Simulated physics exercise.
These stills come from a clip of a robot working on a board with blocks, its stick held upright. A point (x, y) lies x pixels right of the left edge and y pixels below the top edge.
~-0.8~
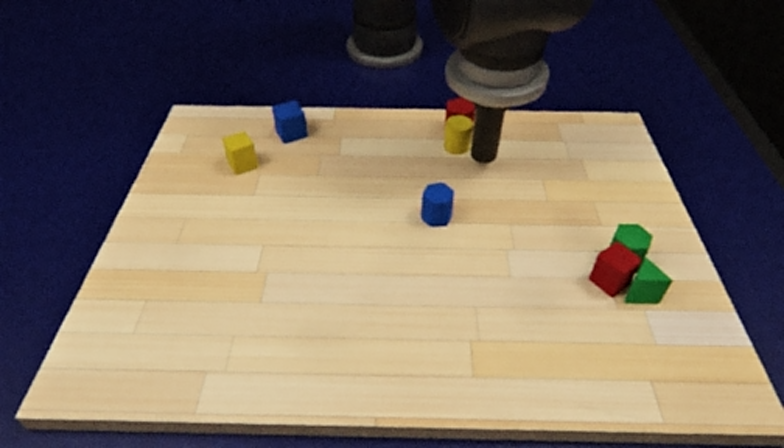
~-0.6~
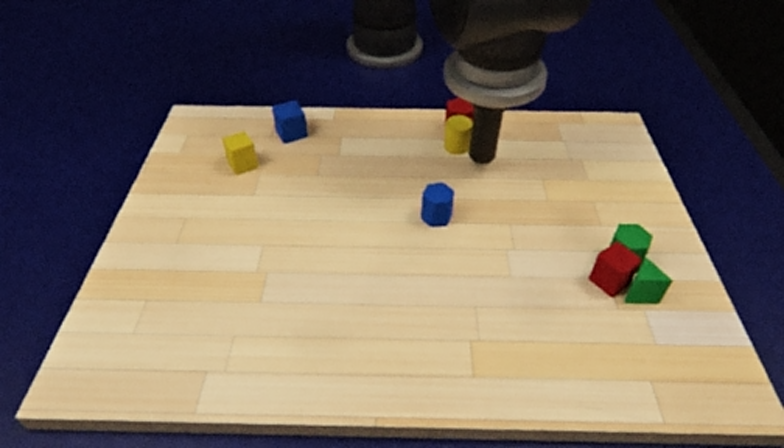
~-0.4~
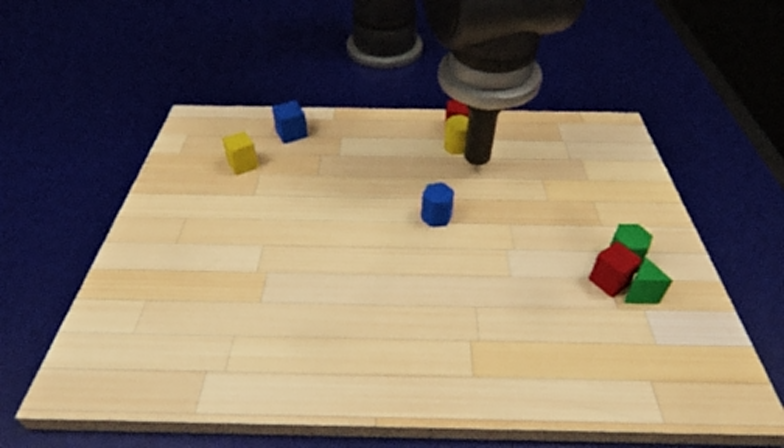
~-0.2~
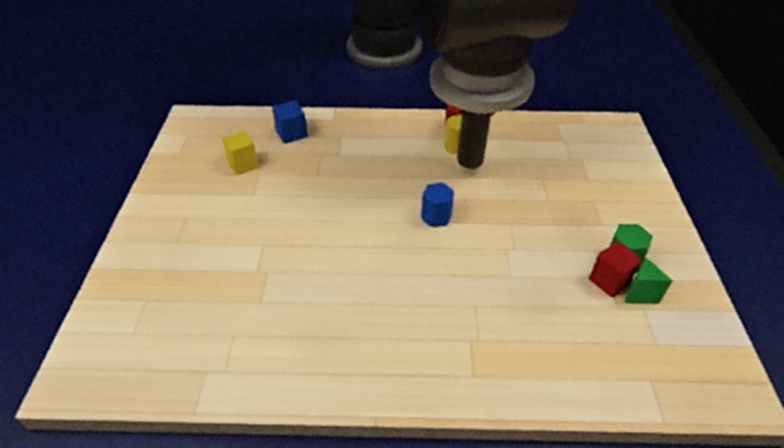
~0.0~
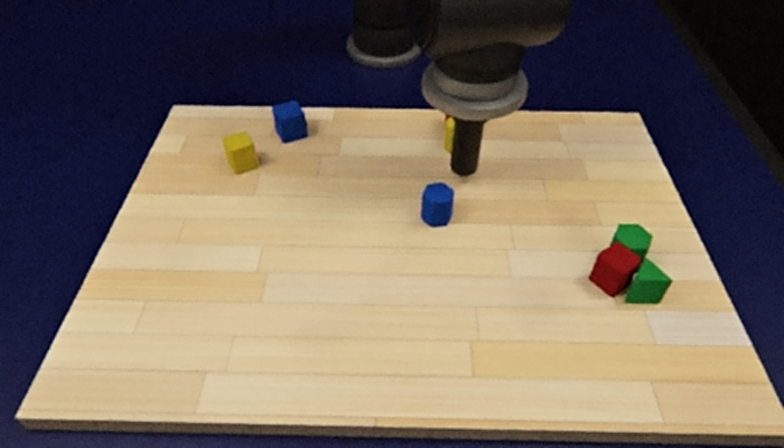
A robot arm moves its dark stick slightly left and down over a board of still blocks.
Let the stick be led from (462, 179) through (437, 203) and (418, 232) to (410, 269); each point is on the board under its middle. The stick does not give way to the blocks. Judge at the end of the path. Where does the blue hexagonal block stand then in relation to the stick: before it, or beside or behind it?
It lies beside or behind the stick.
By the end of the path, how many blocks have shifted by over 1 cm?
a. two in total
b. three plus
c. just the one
Letter c.
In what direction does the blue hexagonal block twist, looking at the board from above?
Its spin: Anticlockwise.
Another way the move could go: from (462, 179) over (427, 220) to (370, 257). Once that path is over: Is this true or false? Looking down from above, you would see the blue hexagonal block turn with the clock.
My answer: False.
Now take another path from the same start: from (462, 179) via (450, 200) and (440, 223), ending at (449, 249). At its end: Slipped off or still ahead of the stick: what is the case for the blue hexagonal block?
Slid off.
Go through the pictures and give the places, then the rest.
Stick's lower end at (483, 156); blue hexagonal block at (438, 192); yellow circle at (459, 123), in the first frame.
Stick at (482, 157); blocks still, in the second frame.
Stick at (477, 158); blocks still, in the third frame.
Stick at (470, 162); blocks still, in the fourth frame.
Stick at (463, 168); blue hexagonal block at (438, 192); yellow circle partly hidden, in the fifth frame.
What follows on the original path. One third of the way, stick at (438, 192); blue hexagonal block at (435, 199).
Two thirds of the way, stick at (418, 222); blue hexagonal block at (433, 228), turned 80° anticlockwise.
At the end, stick at (410, 258); blue hexagonal block at (444, 249), turned 125° anticlockwise; yellow circle still.
